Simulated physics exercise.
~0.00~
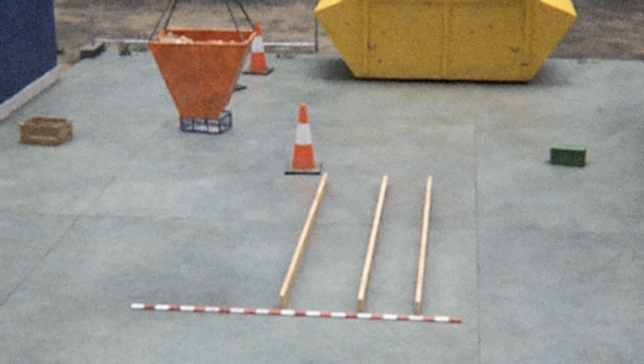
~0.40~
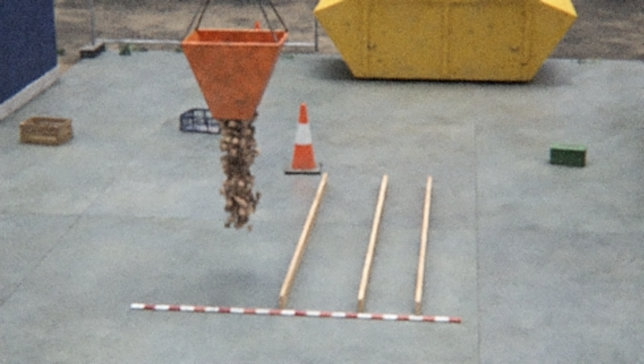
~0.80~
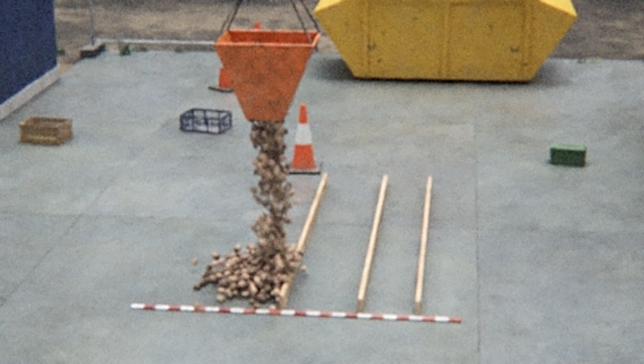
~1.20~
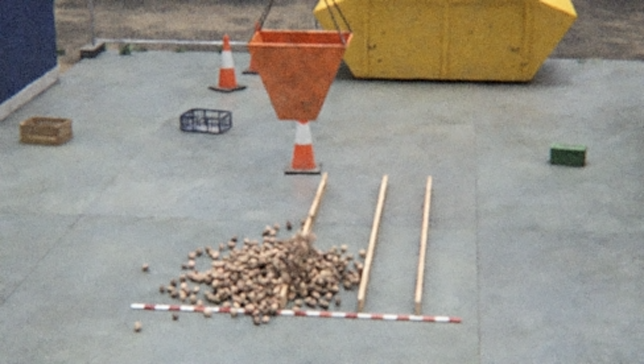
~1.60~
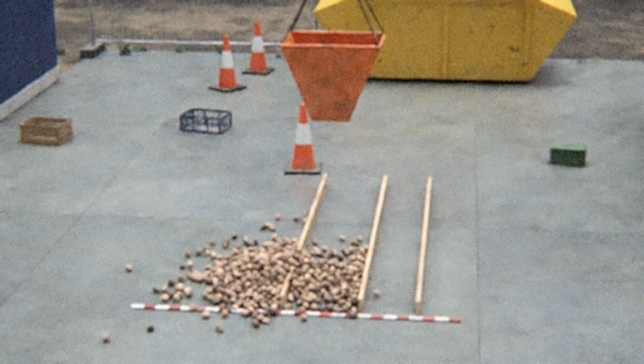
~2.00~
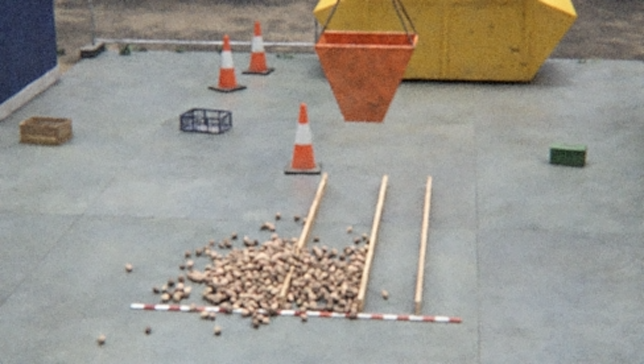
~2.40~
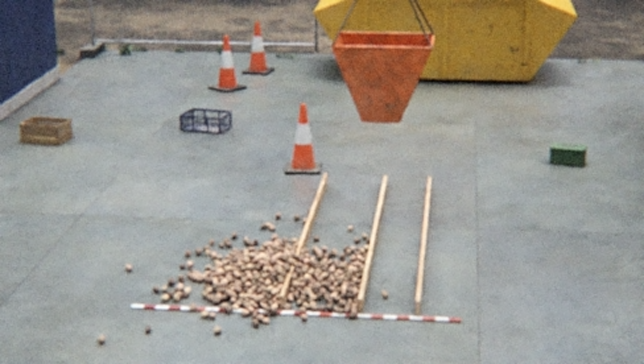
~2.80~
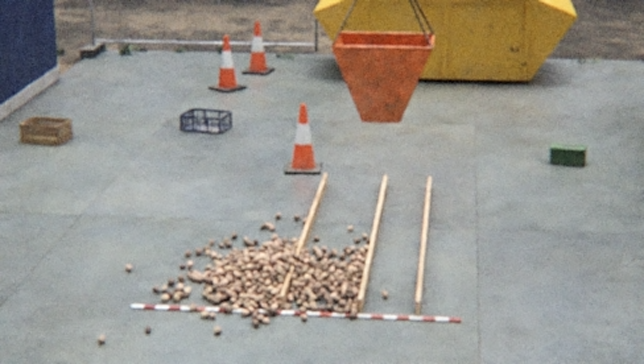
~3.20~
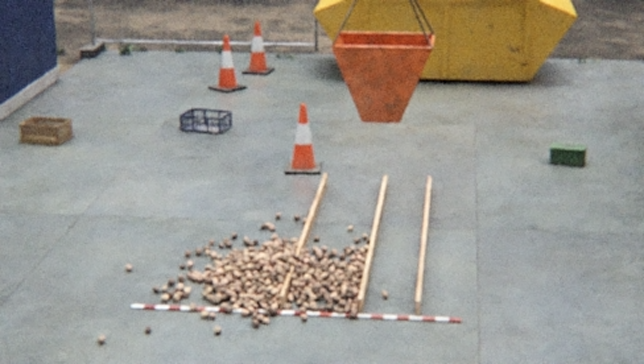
A grey concrete yard is seen from a fixed, raised viewpoint, with a yellow skip at the back, orange and white cones, a wooden crate at left and a green box at right. An orange hopper full of stones hangs over the left side, above three pale boards and a red and white striped staff. The hopper moves right as brown stones pour from its bottom, heaping up around the leftmost board. It empties, carries on right and stops before the yellow skip. The stones spread and settle, mostly left of the boards, the rest in the left bay, leaving the right bay practically clear.
